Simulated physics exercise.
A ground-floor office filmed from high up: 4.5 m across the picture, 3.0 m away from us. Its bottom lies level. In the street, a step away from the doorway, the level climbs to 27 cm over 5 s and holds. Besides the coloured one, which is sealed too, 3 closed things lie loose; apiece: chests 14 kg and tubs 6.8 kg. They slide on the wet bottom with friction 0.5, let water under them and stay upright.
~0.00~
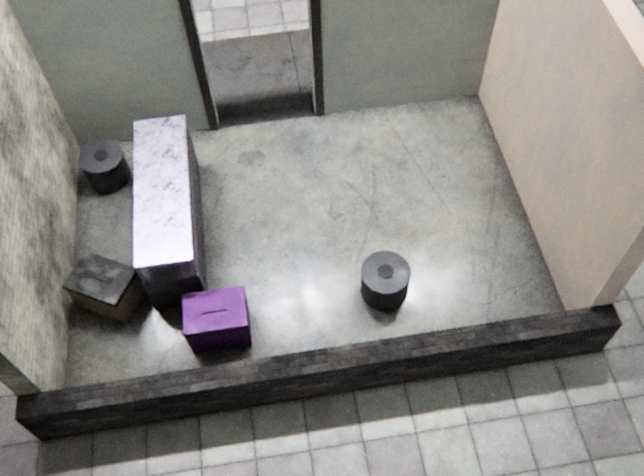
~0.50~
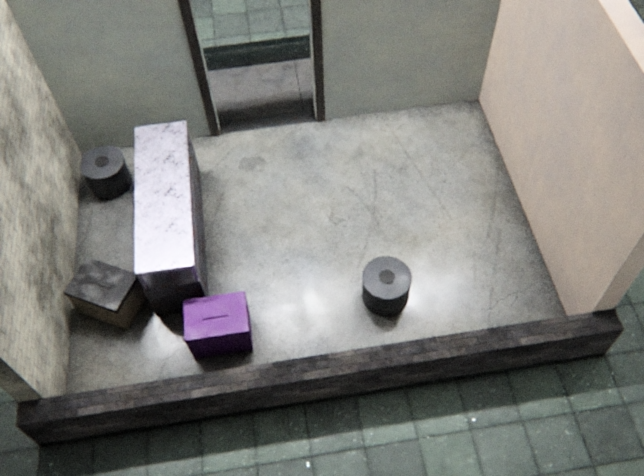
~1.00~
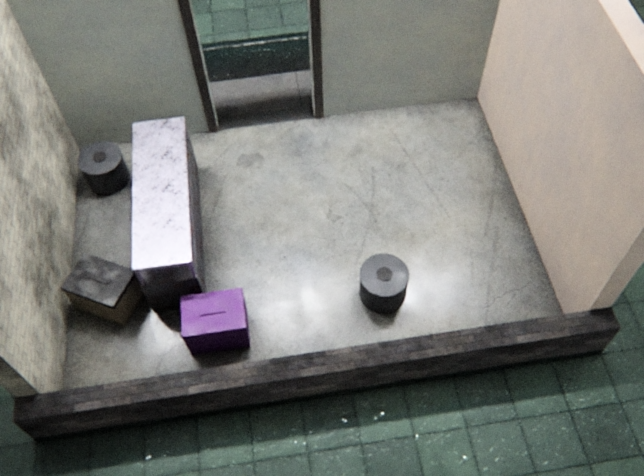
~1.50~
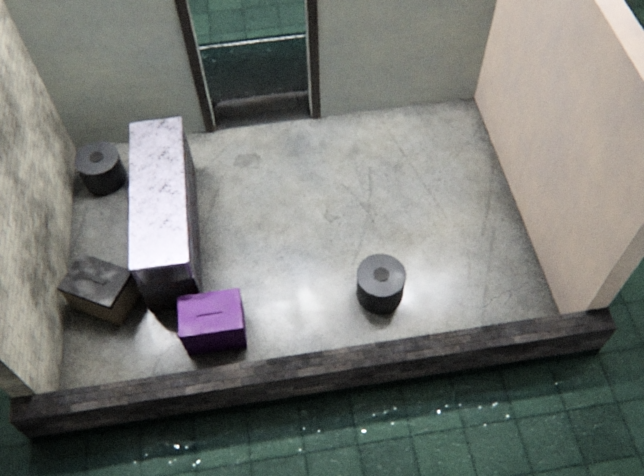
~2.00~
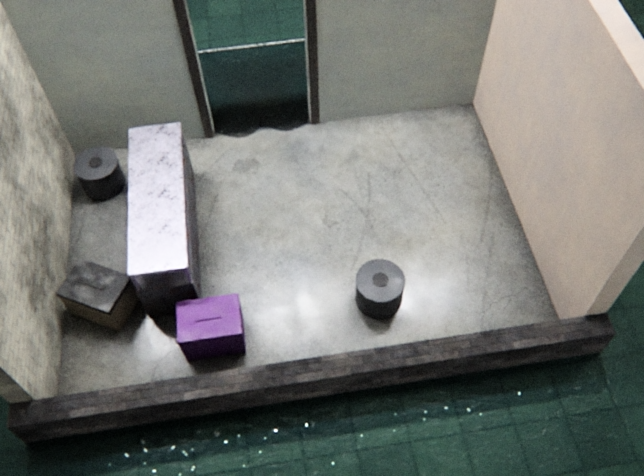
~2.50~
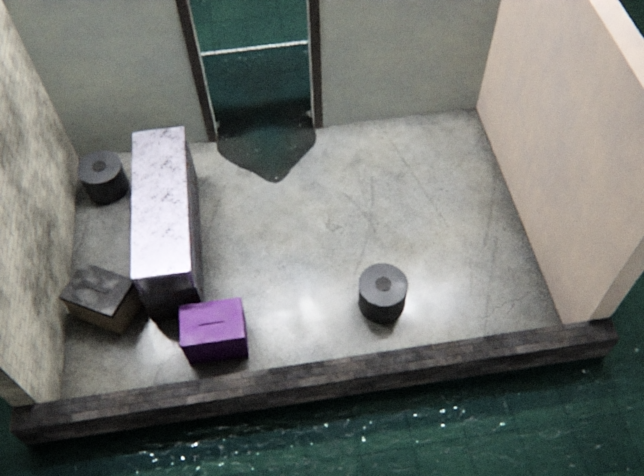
Dark green water rose over the paving around a small walled room, then began spreading in through the doorway across the grey floor, while the purple box and the dark objects inside stayed put.
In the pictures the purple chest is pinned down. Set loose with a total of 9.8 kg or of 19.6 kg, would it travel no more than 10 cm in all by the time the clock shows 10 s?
I expect that neither load is enough.
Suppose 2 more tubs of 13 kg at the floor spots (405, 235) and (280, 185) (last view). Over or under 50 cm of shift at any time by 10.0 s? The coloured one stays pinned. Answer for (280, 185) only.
Answer: More.
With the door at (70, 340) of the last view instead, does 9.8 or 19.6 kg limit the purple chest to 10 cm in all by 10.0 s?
Then neither weight holds it.
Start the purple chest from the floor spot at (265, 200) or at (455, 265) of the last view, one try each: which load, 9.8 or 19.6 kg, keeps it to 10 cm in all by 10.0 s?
In that order: Neither is enough; neither is enough.
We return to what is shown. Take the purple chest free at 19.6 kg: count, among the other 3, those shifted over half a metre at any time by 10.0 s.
That makes 2.
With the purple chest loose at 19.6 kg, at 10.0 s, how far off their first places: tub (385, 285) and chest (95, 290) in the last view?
In turn: 250 cm, 120 cm.
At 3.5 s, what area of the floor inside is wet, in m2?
Roughly 3.0 m2.
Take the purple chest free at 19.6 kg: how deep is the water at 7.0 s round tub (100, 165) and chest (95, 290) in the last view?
About 1 and 2 cm.
After 3.5 s the purple chest would be 0 cm from its start with 9.8 kg and 0 cm from its start with 19.6 kg; 0 cm of water round it then.
After 4.5 s the purple chest would be 7 cm from its start with 9.8 kg and 0 cm from its start with 19.6 kg; 4 cm of water round it then.
After 7.0 s the purple chest would be 105 cm from its start with 9.8 kg and 79 cm from its start with 19.6 kg; 7 cm of water round it then.
After 10.0 s the purple chest would be 148 cm from its start with 9.8 kg and 164 cm from its start with 19.6 kg; 10 cm of water round it then.
